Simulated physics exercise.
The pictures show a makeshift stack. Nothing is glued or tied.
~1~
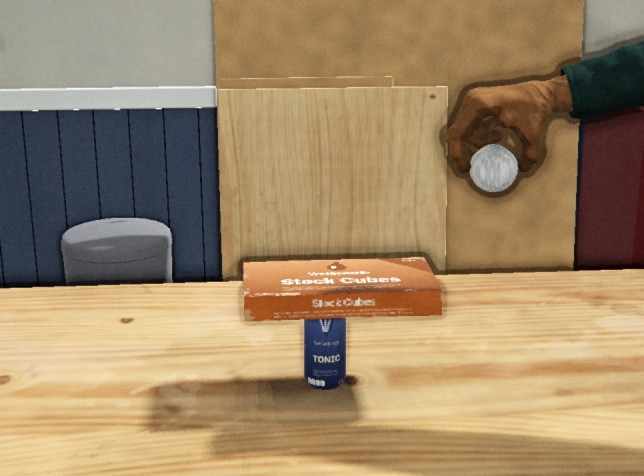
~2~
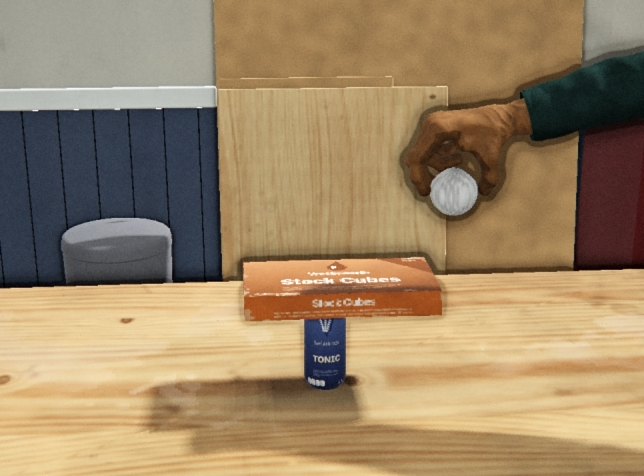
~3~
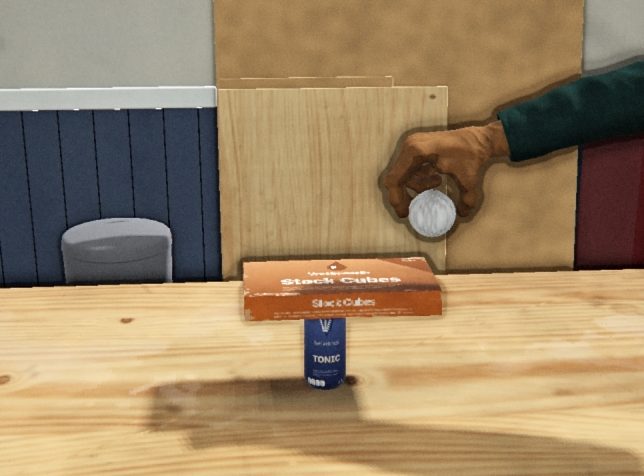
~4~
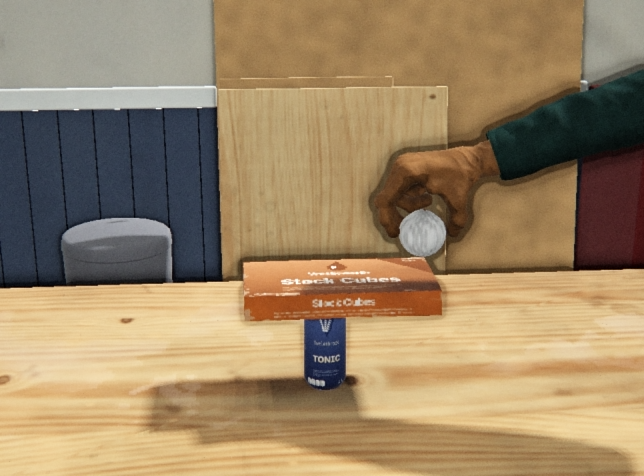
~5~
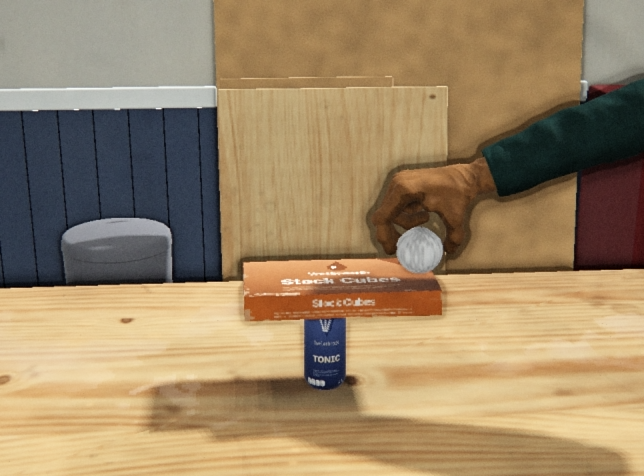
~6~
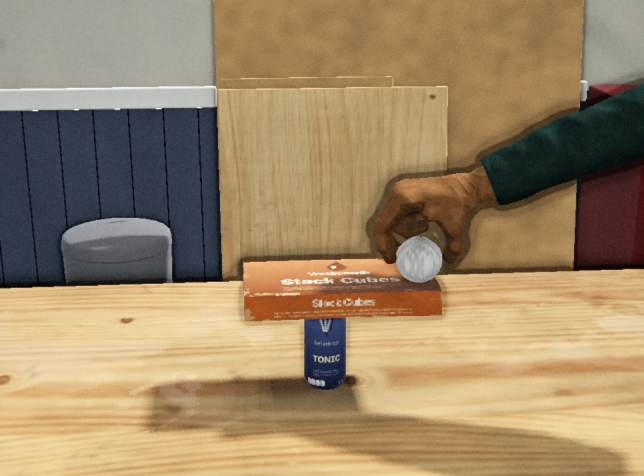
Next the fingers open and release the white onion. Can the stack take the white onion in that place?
It loses its balance.
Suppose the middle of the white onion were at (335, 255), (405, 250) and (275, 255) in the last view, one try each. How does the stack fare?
In the first case it stays up; in the second case it comes apart; in the third case it stays up.
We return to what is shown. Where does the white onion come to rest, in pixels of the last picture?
Near (457, 373).
Then, 0.40 s after the last picture, white onion now fallen; orange packet tipped 60° from how it was.
Then, 0.80 s after the last picture, orange packet tipped 69° from how it was.
Then, 1.10 s after the last picture, orange packet now fallen; blue can tipped 72° from how it was.
Then, 1.50 s after the last picture, blue can now fallen.
By the end, fallen, white onion, orange packet and blue can. Seen from the same camera at the end, white onion near (457, 373). The stack comes apart.
